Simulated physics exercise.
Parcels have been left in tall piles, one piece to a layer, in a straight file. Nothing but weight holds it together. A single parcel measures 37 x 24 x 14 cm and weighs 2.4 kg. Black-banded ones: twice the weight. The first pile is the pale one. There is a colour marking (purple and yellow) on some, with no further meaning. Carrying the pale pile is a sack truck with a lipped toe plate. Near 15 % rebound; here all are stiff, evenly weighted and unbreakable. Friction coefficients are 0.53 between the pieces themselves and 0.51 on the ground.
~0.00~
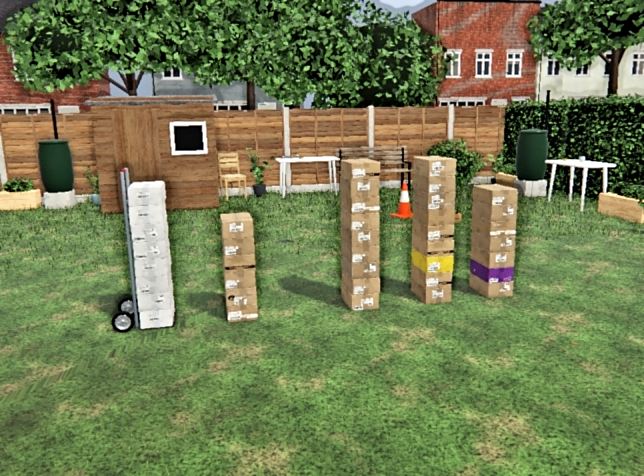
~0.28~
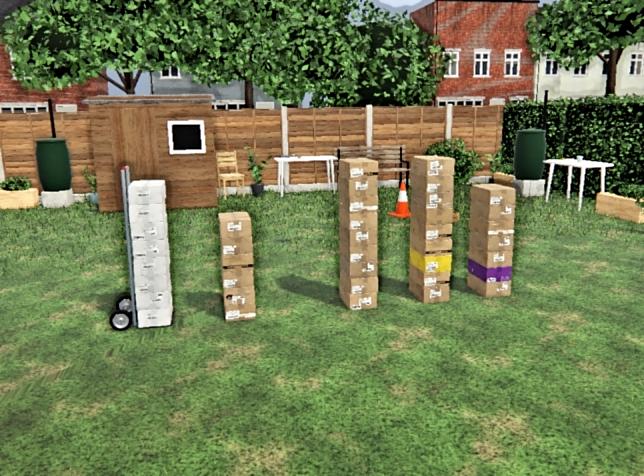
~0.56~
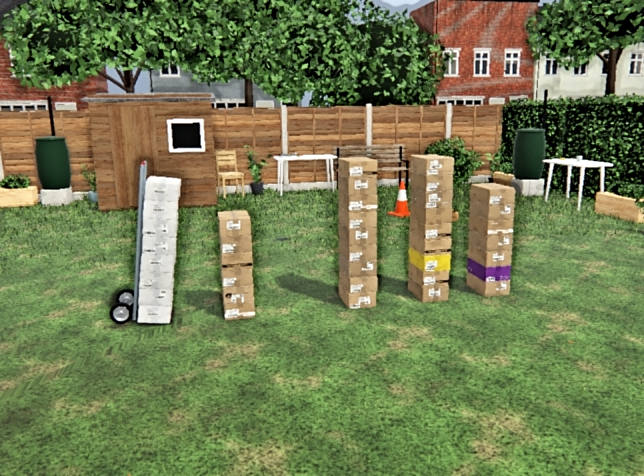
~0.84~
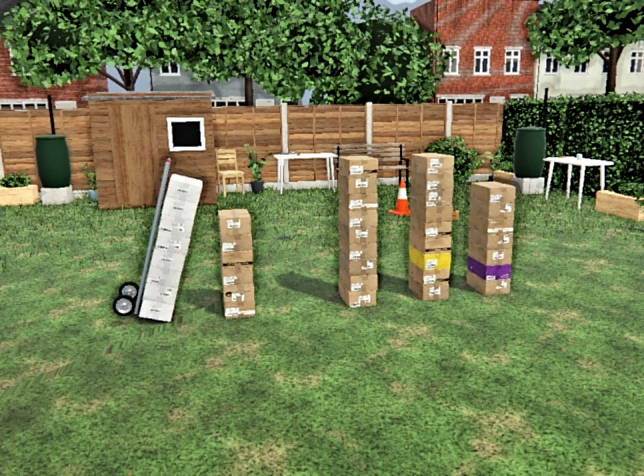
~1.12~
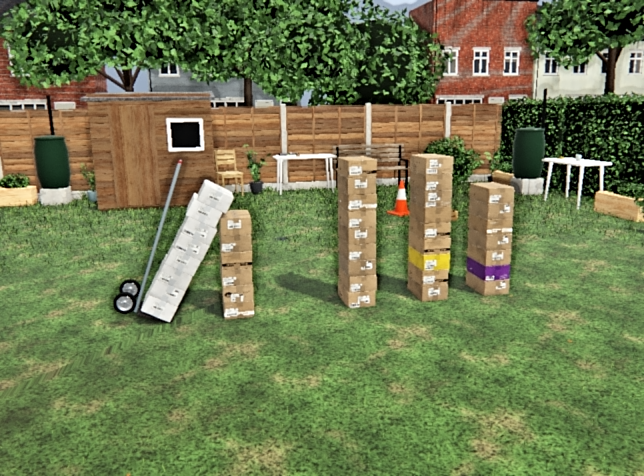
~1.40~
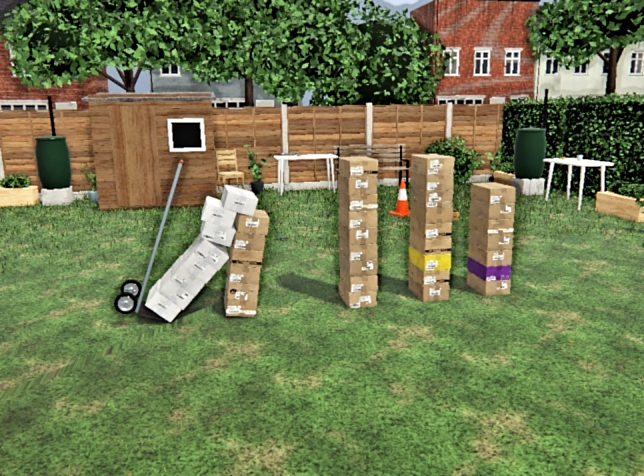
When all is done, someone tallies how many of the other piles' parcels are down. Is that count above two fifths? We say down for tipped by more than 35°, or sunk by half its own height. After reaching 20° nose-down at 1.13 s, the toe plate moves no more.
No, it is below two fifths.
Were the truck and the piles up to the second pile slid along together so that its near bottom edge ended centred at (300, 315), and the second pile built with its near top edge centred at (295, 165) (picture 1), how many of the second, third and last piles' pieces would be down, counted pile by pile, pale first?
Result: Second pile 9, third pile 9, last pile 6.
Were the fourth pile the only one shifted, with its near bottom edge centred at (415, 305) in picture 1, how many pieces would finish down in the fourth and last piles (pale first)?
Pile by pile: Fourth 0, last 0.
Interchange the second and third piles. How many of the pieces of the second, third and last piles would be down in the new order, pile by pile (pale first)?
Second 8, third 5, last 7.
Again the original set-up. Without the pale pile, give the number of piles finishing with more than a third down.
The answer is 1.
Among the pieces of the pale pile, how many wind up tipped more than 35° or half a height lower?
7 pieces.
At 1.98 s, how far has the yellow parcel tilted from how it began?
Some 0°.
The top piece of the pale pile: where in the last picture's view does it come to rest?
(321, 266).
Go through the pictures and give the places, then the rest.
In the first frame (pixels give the middle of a visible side), truck frame (125, 204) 0° forward; yellow parcel (440, 265); purple parcel (501, 275); none of the others has stirred.
The second frame shows truck frame (125, 203) 1° forward; yellow parcel (438, 264).
The third frame shows truck frame (141, 197) 8° forward, top of the pale pile leaning 8°; purple parcel (498, 274); none of the others has stirred.
The fourth frame shows truck frame (161, 193) 16° forward, top of the pale pile leaning 16°; yellow parcel (438, 262); none of the others has stirred.
The fifth frame shows truck frame (171, 194) 20° forward, top of the pale pile leaning 29°; yellow parcel (437, 263); none of the others has stirred.
The sixth frame shows truck frame (172, 194) 20° forward, top of the pale pile leaning 18°; purple parcel (499, 273); yellow parcel (438, 263); steepest lean 9°, the parcel at (250, 242); movement in 6 of them.
After 1.54 s, 8 of the pale pile down; none of the 31 other parcels down, 6 disturbed.
After 1.98 s, 8 of the pale pile down; 6 of the 31 other parcels down.
After 2.26 s, 7 of the pale pile down; 5 of the 31 other parcels down.
In the end (3.6 s), 7 of the pale pile down; 5 of the 31 other parcels down; yellow parcel unmoved; purple parcel unmoved. That is 16 per cent. From the last view, middles, yellow parcel near (429, 258), purple parcel near (489, 268).
